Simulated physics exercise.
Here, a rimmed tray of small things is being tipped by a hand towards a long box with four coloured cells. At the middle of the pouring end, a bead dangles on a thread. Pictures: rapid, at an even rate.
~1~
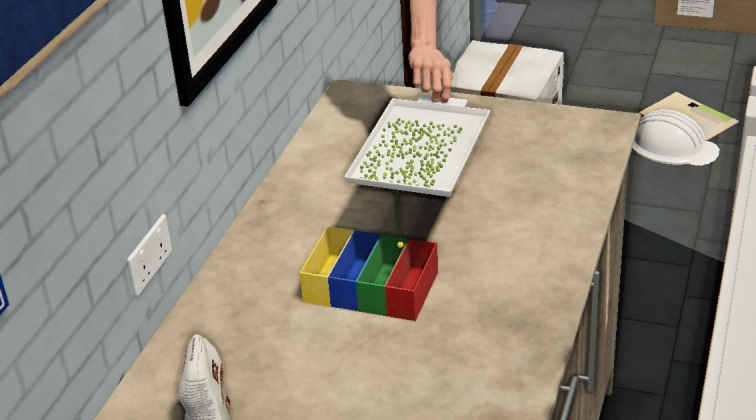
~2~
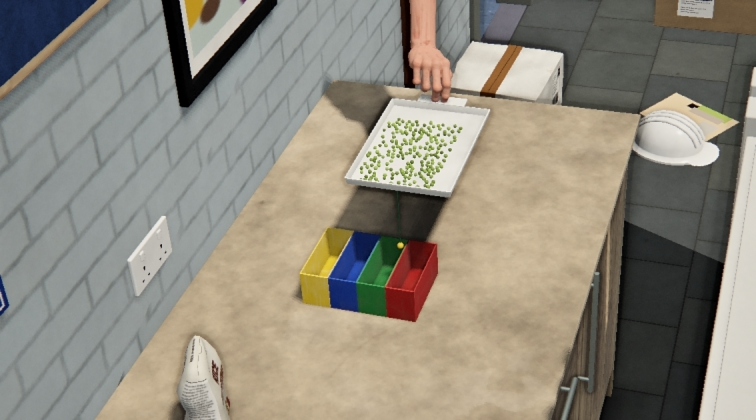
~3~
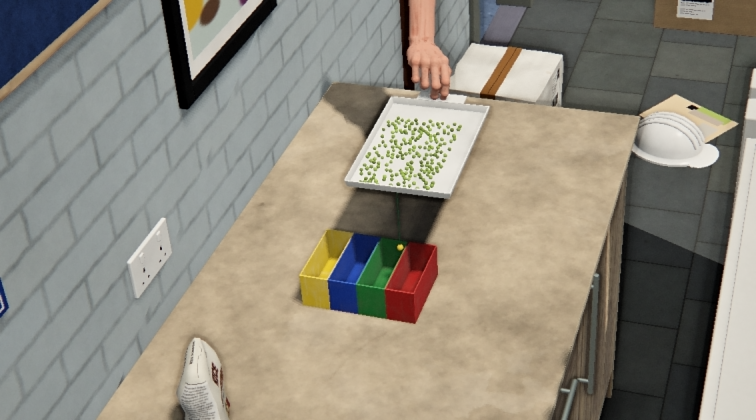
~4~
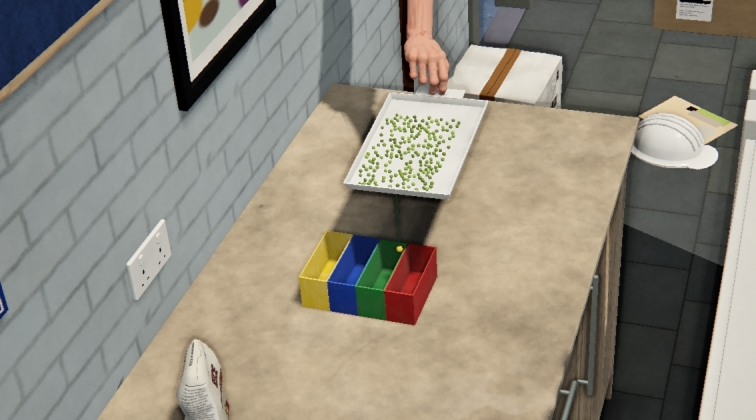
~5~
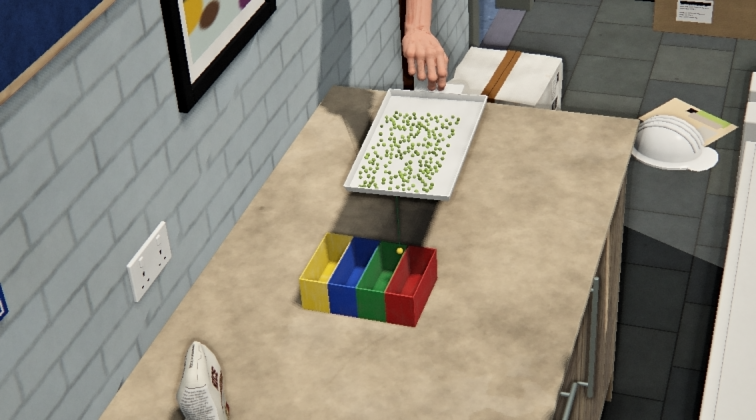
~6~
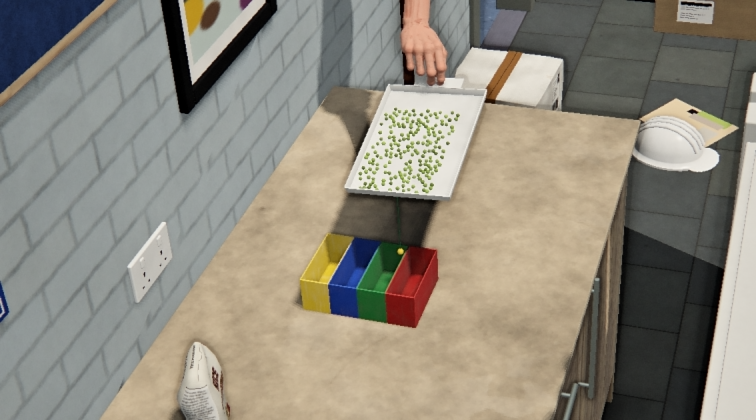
A hand at the far end of a white rimmed tray of small green peas slowly raises that end, the near edge dipping very slightly to the left while the peas barely shift. The tray is above a mottled beige counter, seen from above in a room with a grey-blue brick wall, behind a box with yellow, blue, green and red cells. The view drifts very slightly, and a small yellow-green bead stays near the green cell.
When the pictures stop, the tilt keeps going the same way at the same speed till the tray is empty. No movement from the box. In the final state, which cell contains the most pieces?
The blue one contains the most.
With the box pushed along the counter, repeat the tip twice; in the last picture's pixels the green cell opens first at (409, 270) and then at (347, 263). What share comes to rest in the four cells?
Try 1: Some 90 %; try 2: Some 90 %.
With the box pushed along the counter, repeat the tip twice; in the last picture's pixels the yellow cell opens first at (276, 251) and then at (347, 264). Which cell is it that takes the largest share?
Red, then the yellow one.
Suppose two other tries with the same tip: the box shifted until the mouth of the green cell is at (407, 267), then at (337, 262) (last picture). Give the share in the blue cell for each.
Roughly 30 % and 0 %.
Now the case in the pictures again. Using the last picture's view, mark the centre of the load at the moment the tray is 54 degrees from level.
Centre estimate: (375, 181).
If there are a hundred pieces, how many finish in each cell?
Final shares - yellow cell 20 percent, blue cell 60 percent, green cell 20 percent, red cell 0 percent.
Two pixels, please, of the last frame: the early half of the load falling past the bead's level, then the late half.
First around (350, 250), afterwards around (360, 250).
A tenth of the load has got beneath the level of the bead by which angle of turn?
It is at around 90 degrees by then.
Shortly afterwards, tray tipped steeply; all but a few on the tray; only a few in the green cell; only a few in the blue cell; only a few in the yellow cell; only a few falling or outside the box.
Next, tray tipped right over; the bulk on the tray; a little in the blue cell; only a few in the yellow cell; only a few in the green cell; a little falling or outside the box.
Some moments later, tray tipped past a quarter turn; near two thirds in the blue cell; near a quarter in the green cell; near a quarter in the yellow cell; only a few in the red cell; only a few falling or outside the box.
In the end, tray tipped past a quarter turn; near two thirds in the blue cell; near a quarter in the green cell; near a quarter in the yellow cell; only a few in the red cell; only a few outside the box.
